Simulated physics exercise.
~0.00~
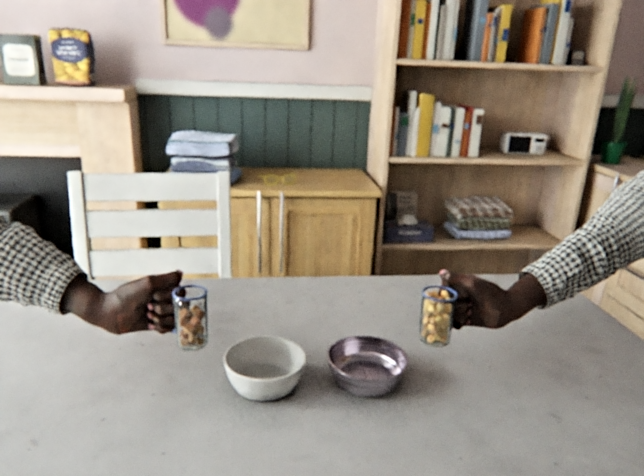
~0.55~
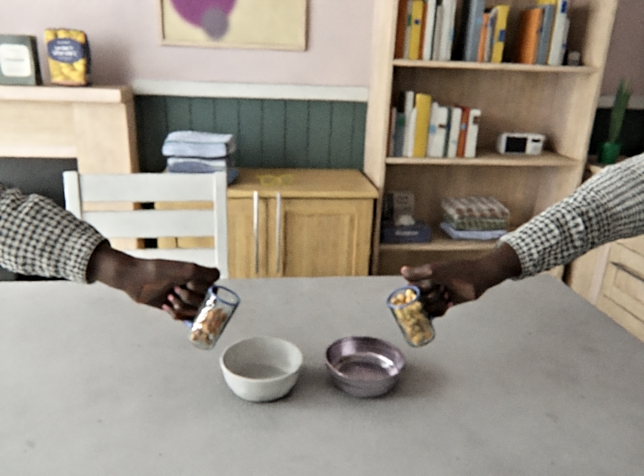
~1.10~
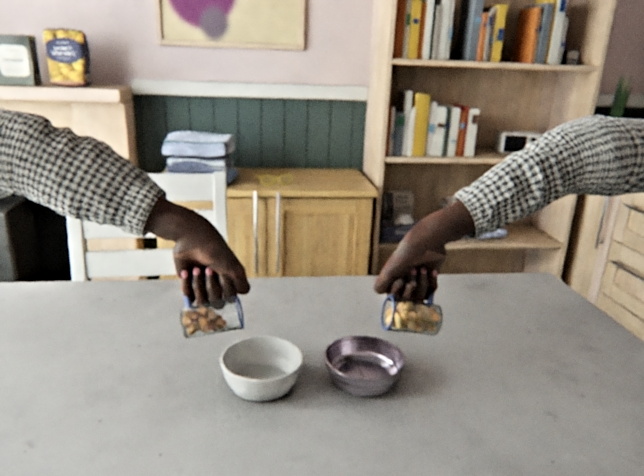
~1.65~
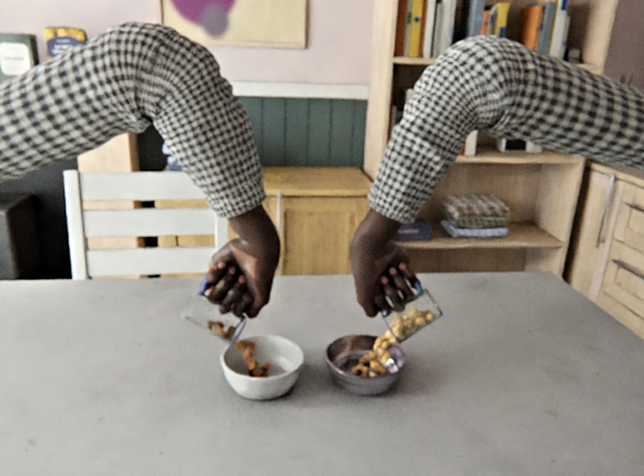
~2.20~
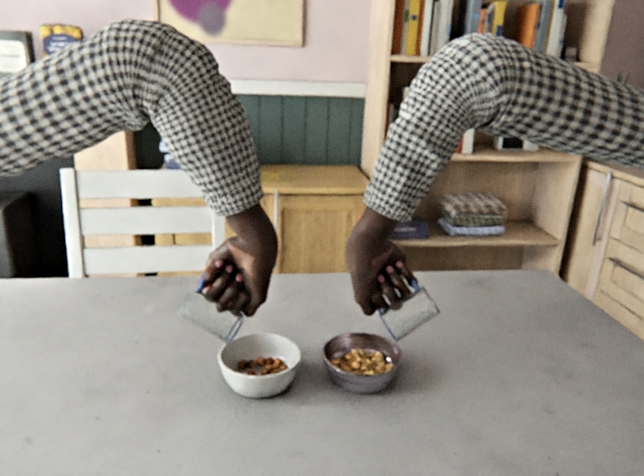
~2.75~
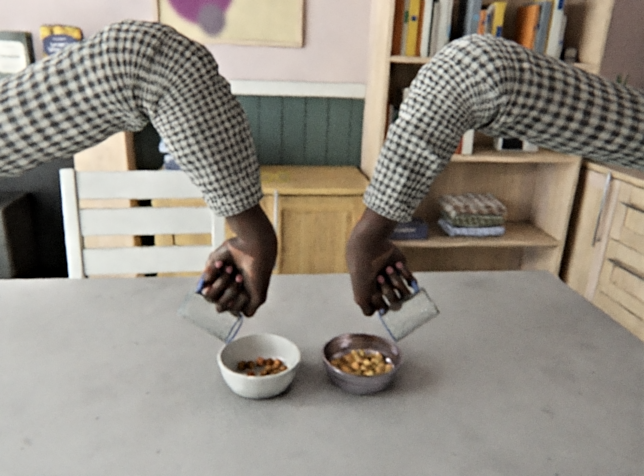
Two hands tip clear cups of small pieces into two bowls until the cups are empty.
